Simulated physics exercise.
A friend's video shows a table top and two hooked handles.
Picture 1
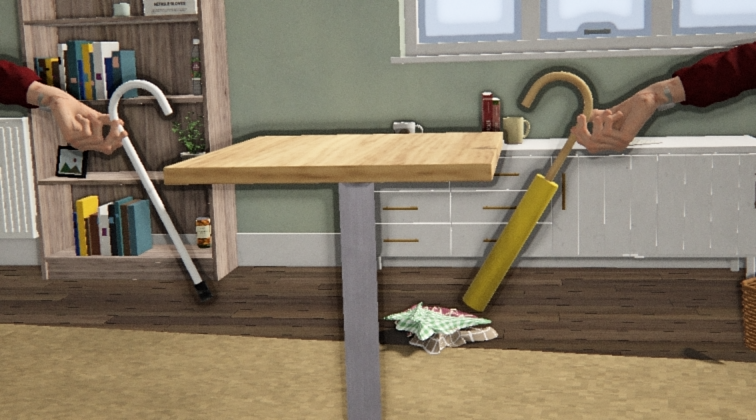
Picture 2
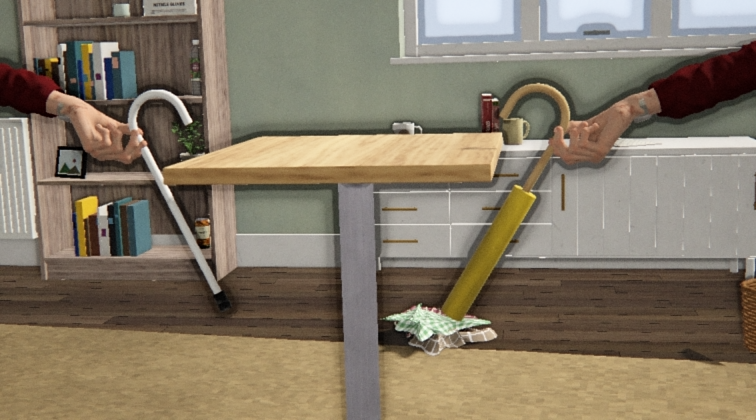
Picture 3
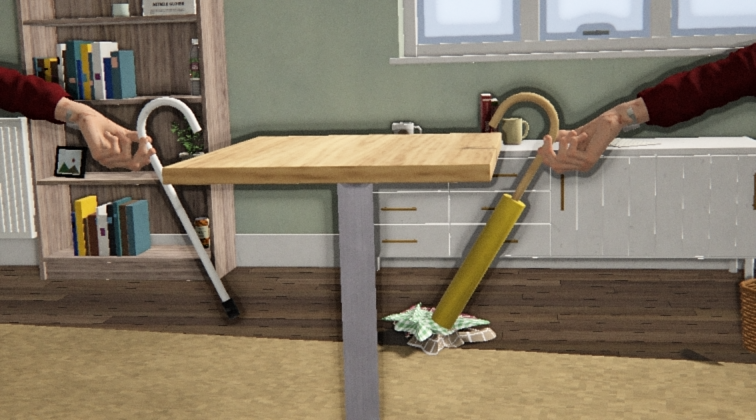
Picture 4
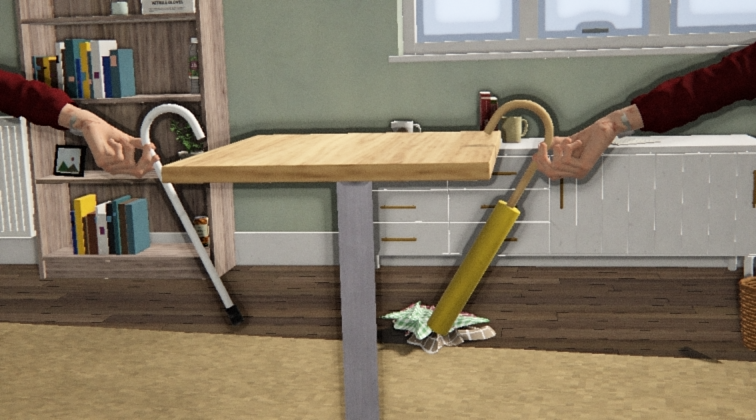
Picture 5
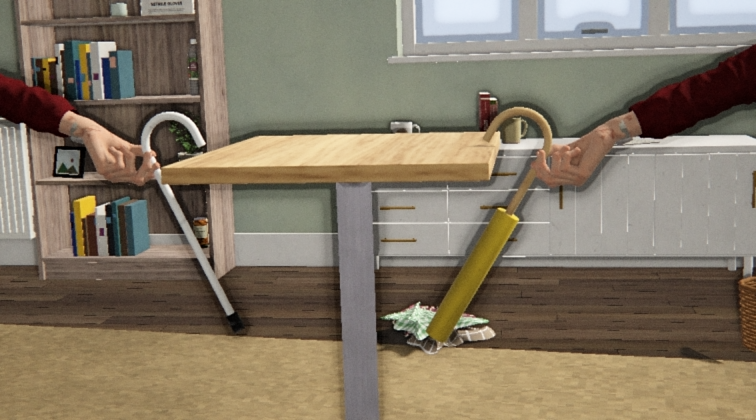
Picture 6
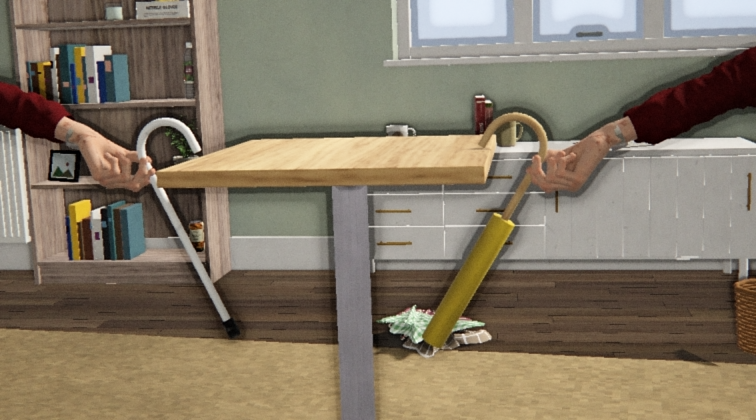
In the video, two hands move a hooked white cane and a hooked yellow umbrella inward from opposite sides of a wooden table, then lower them slightly at its left and right edges, still holding both.
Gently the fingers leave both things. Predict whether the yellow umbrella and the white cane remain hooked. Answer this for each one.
Prediction: The yellow umbrella keeps hanging, the white cane comes down.
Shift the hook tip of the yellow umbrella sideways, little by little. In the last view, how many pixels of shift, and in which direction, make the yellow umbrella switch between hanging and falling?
The change comes after a move of 8 pixels towards the right.
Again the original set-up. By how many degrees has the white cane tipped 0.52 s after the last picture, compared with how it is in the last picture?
I'd put it at around 35 degrees.
Then, 0.34 s later than the last frame, yellow umbrella at rest near (472, 229); white cane fallen near (208, 387).
Then, 0.52 s later than the last frame, yellow umbrella at rest near (473, 229); white cane dropping.
When it is over, the yellow umbrella remains in place, near (471, 229); the white cane drops past the edge.
